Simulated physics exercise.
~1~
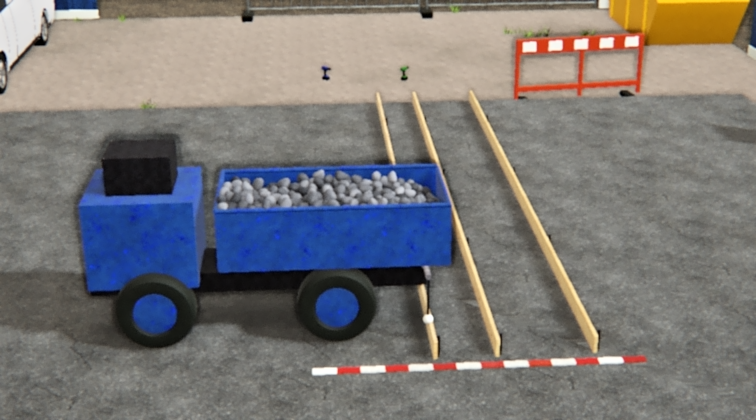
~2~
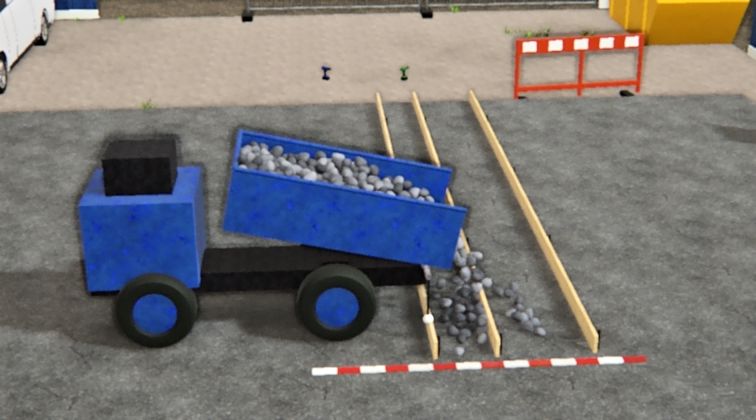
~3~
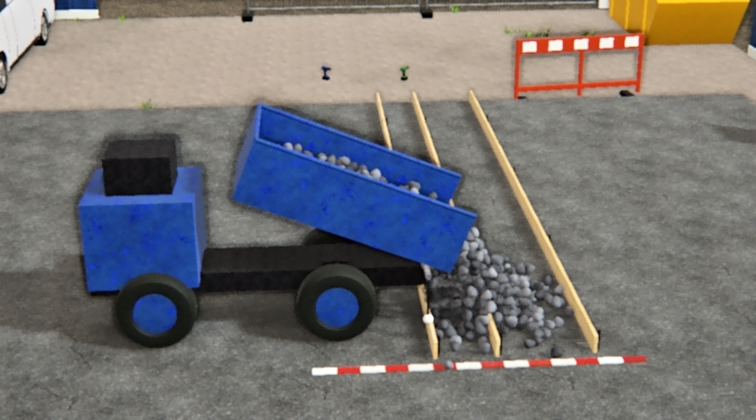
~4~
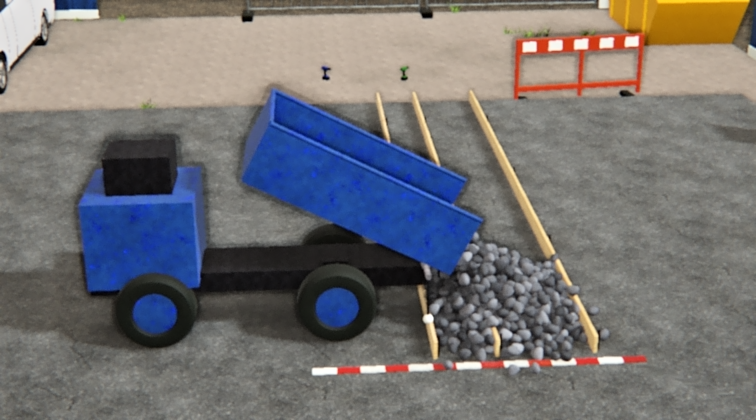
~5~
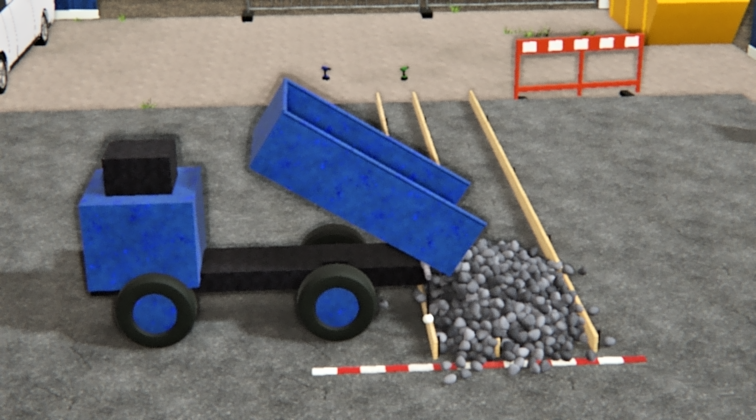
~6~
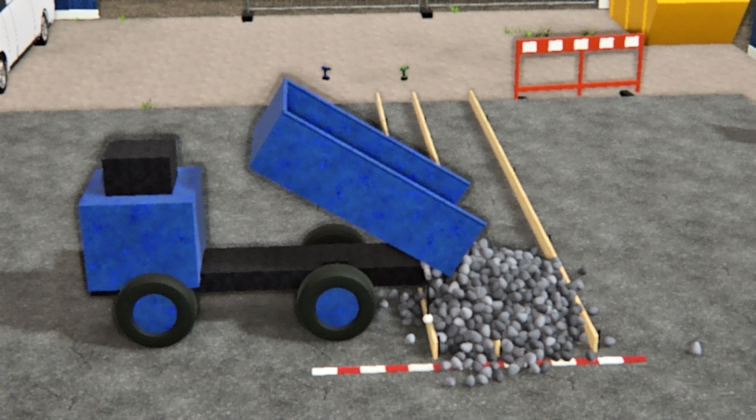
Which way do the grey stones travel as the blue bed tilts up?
The stones move to the right, sliding off the lower end of the bed and onto the ground among the boards.
